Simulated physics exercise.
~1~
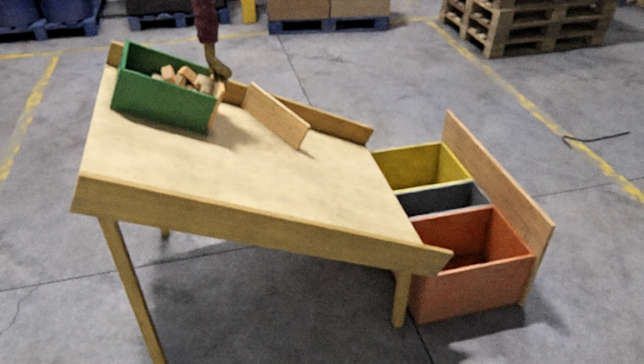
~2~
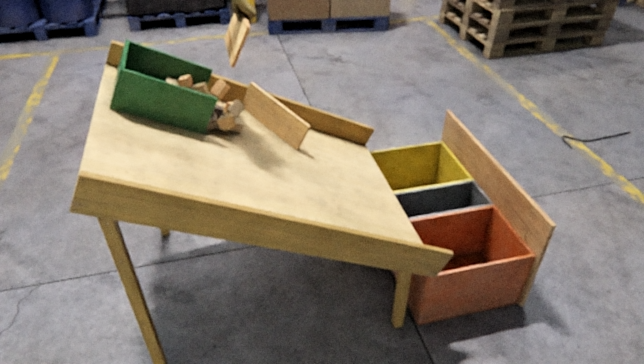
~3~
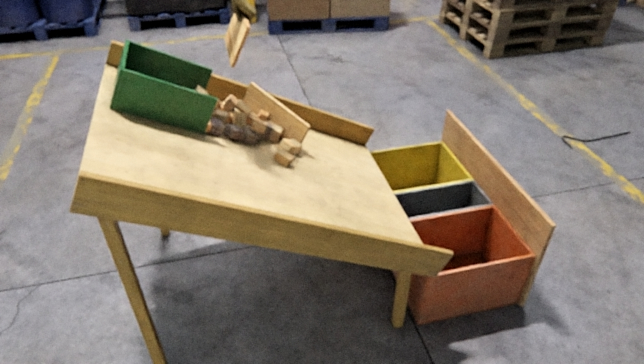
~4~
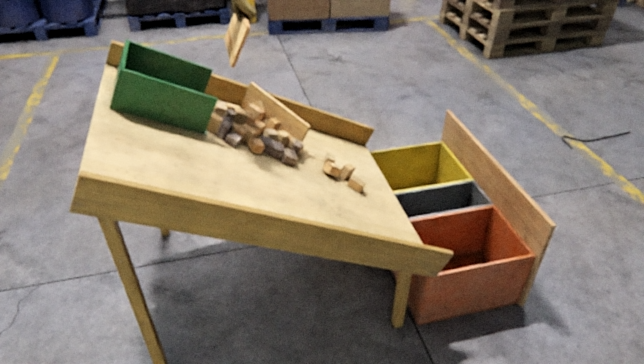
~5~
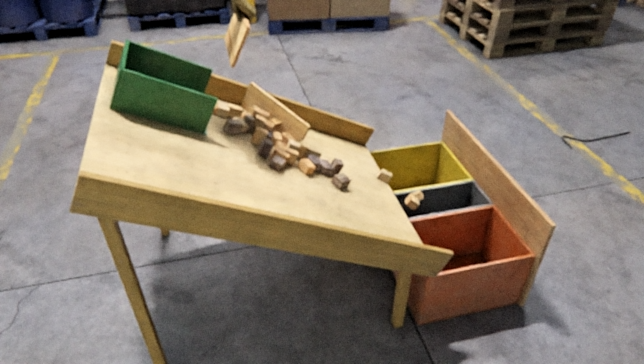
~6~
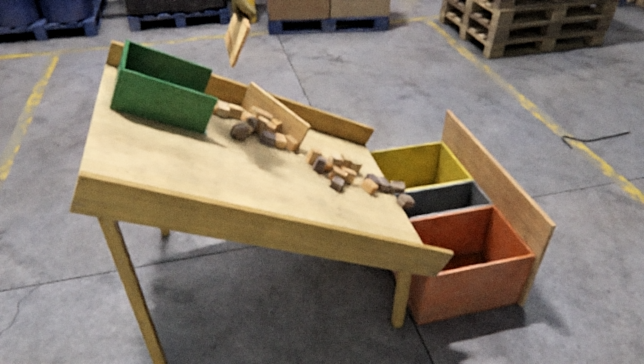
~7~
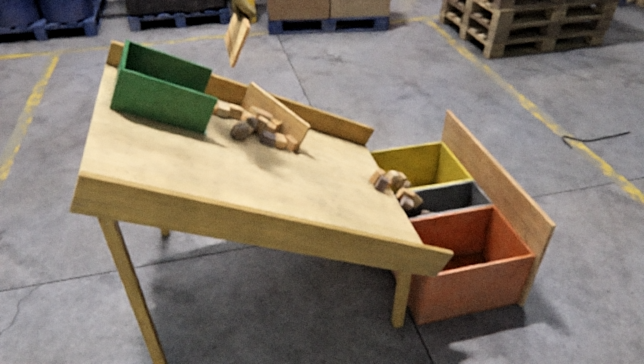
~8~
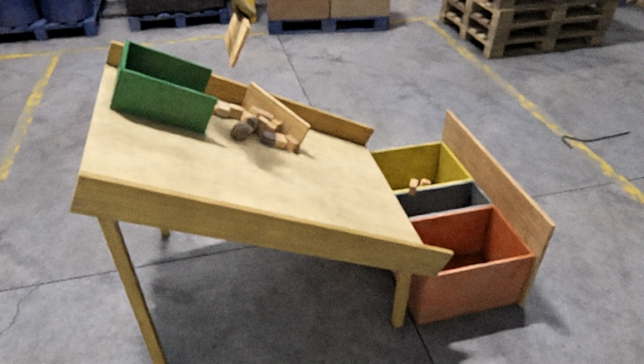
A sloping wooden table stood still as the gate lifted from a green pen, and wooden blocks spilled out, bunched against an angled board and slid down to the right into the yellow and grey bins, leaving some blocks resting by the board.
